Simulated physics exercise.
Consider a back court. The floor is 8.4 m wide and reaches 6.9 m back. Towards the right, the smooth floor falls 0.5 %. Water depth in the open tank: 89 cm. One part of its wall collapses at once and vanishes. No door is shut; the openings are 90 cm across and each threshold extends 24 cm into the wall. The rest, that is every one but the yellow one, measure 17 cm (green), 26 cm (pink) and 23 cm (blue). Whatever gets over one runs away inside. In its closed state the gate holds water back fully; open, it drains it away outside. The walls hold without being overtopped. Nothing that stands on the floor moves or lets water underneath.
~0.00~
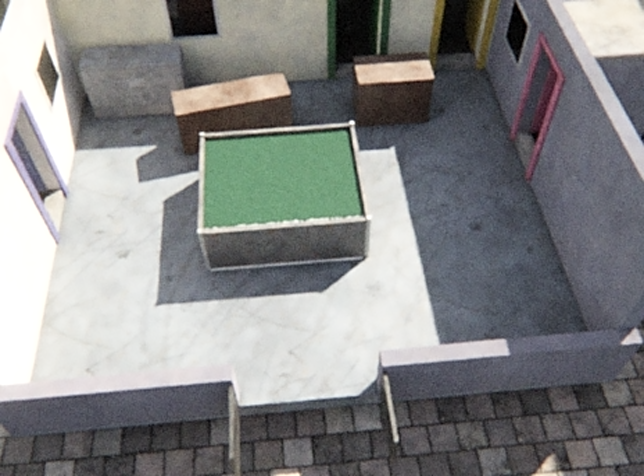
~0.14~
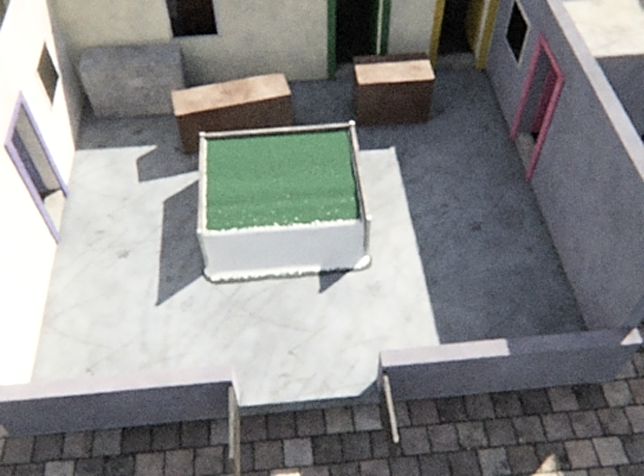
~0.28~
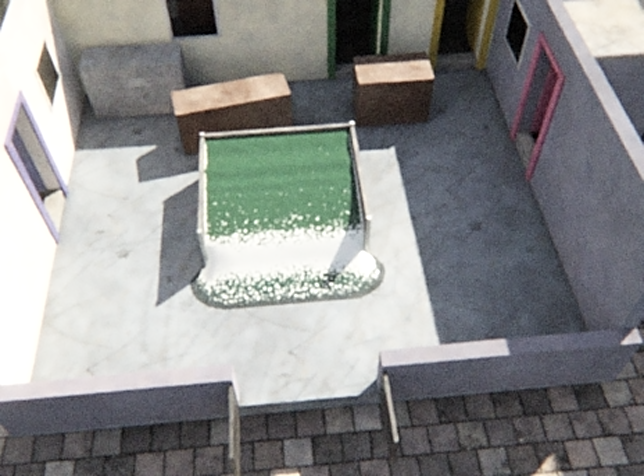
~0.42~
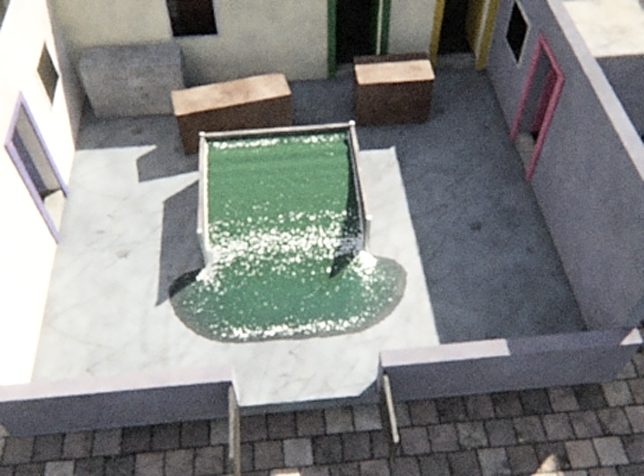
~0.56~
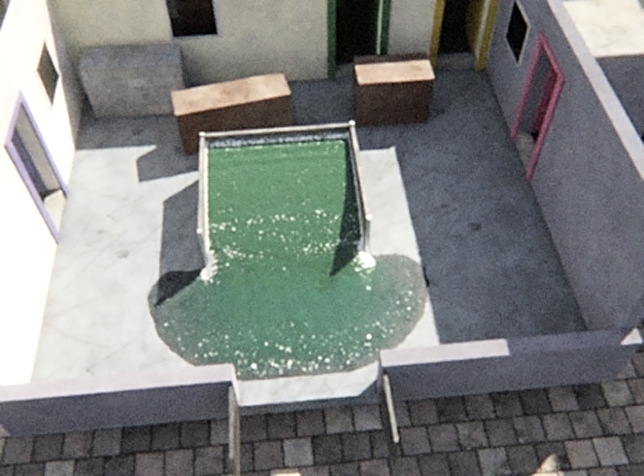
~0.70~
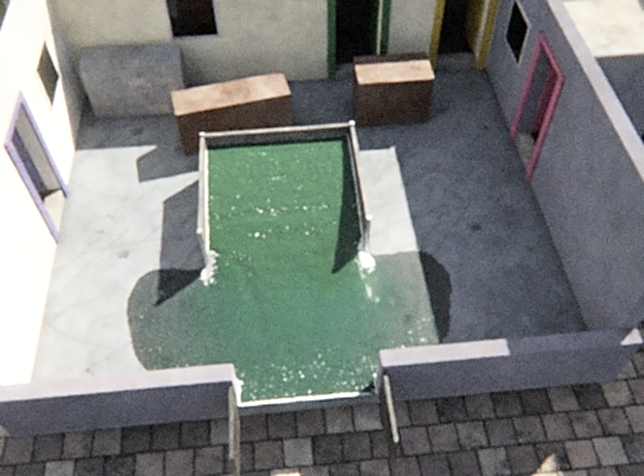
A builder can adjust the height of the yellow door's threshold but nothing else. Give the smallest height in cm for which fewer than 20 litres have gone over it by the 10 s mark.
About 7 cm.
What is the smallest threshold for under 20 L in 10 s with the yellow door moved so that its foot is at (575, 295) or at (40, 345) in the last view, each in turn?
About 17 cm for the first and 19 cm for the second.
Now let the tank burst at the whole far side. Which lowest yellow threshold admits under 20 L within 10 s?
A minimum of about 16 cm.
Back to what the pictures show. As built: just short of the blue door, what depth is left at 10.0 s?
Some 2.0 cm.
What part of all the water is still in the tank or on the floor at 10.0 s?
I'd put it at about 48 per cent.
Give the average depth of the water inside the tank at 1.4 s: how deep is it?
It averages near 41 cm.
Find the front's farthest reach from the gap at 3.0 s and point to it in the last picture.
Close to pixel (592, 358).
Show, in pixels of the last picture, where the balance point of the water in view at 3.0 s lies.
(287, 292), roughly.
After 1.4 s water covers 25 % of the floor, deepest (45 cm) near (228, 391); it has not reached the yellow door.
After 3.0 s water covers 40 % of the floor, deepest (32 cm) near (25, 409); it has not reached the yellow door.
After 10.0 s water covers 100 % of the floor, deepest (9 cm) near (350, 95); 7 cm at the yellow door, 0 litres in over its 24 cm threshold.
At the yellow door as built, the water arrived by 5.0 s and peaked near 12 cm at 6.0 s.
Run again over the same 10 s with other heights there, 33 litres in over 6 cm, 8 litres over 8.5 cm. The limit of 20 litres is kept from about 7 cm up.
